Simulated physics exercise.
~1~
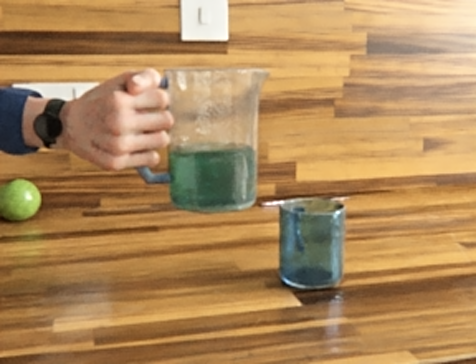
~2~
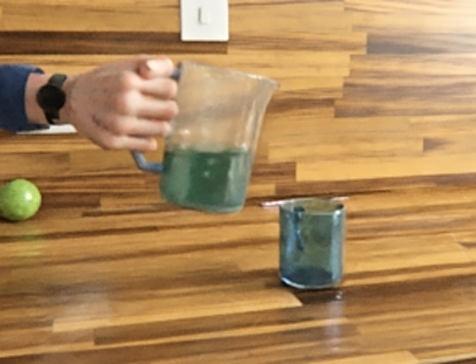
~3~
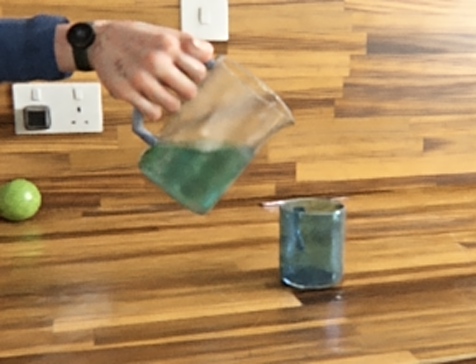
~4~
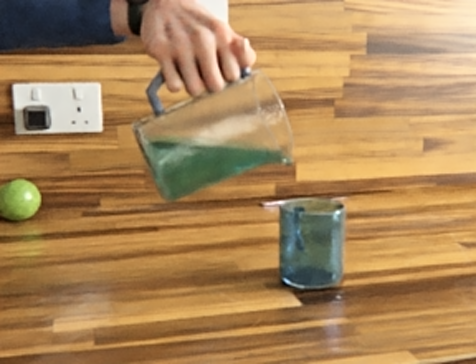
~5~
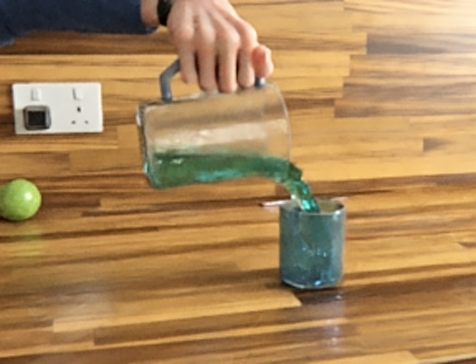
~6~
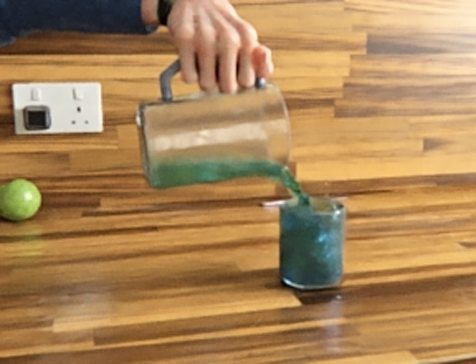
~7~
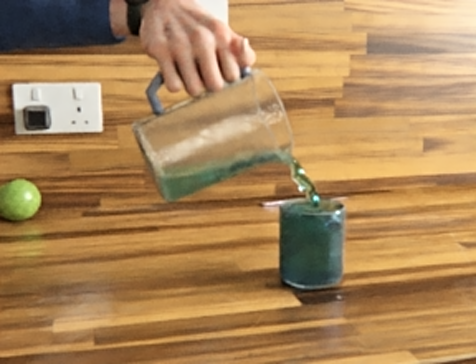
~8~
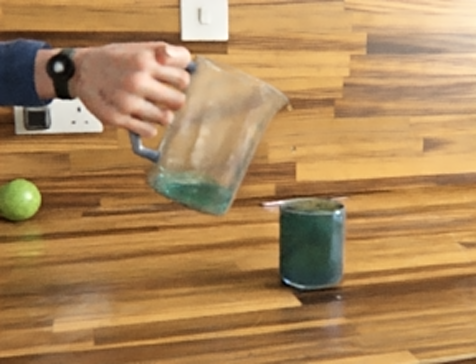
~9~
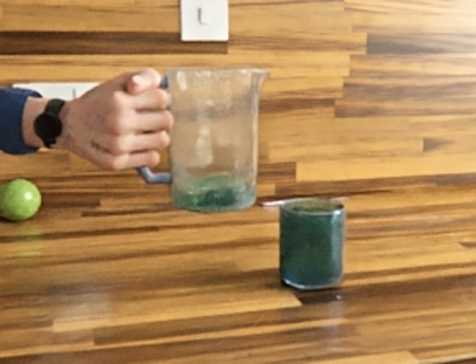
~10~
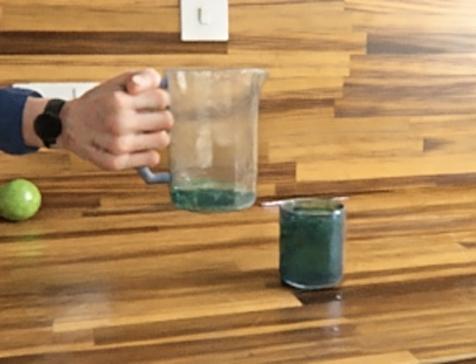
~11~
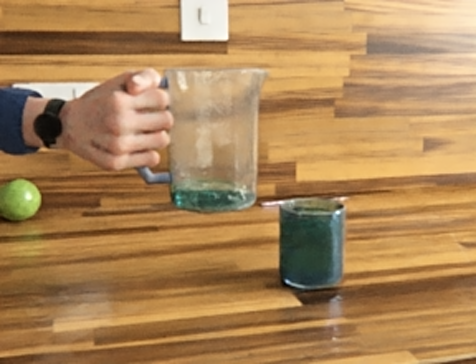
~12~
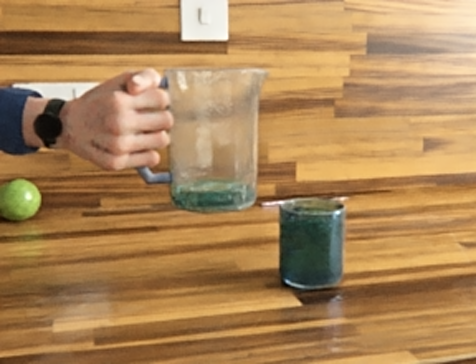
A hand with a dark watch and blue sleeve holds a clear jug of green liquid above and left of an empty bluish glass mug on a striped wooden worktop, seen from the front by a still camera. A green fruit sits at the far left, with white sockets on the wooden wall behind. The hand tips the jug far over to the right, and liquid streams from its lip into the mug. It pauses there as the mug fills, then turns the jug upright again. Finally, the mug looks full and dark green, while a little liquid remains in the jug.
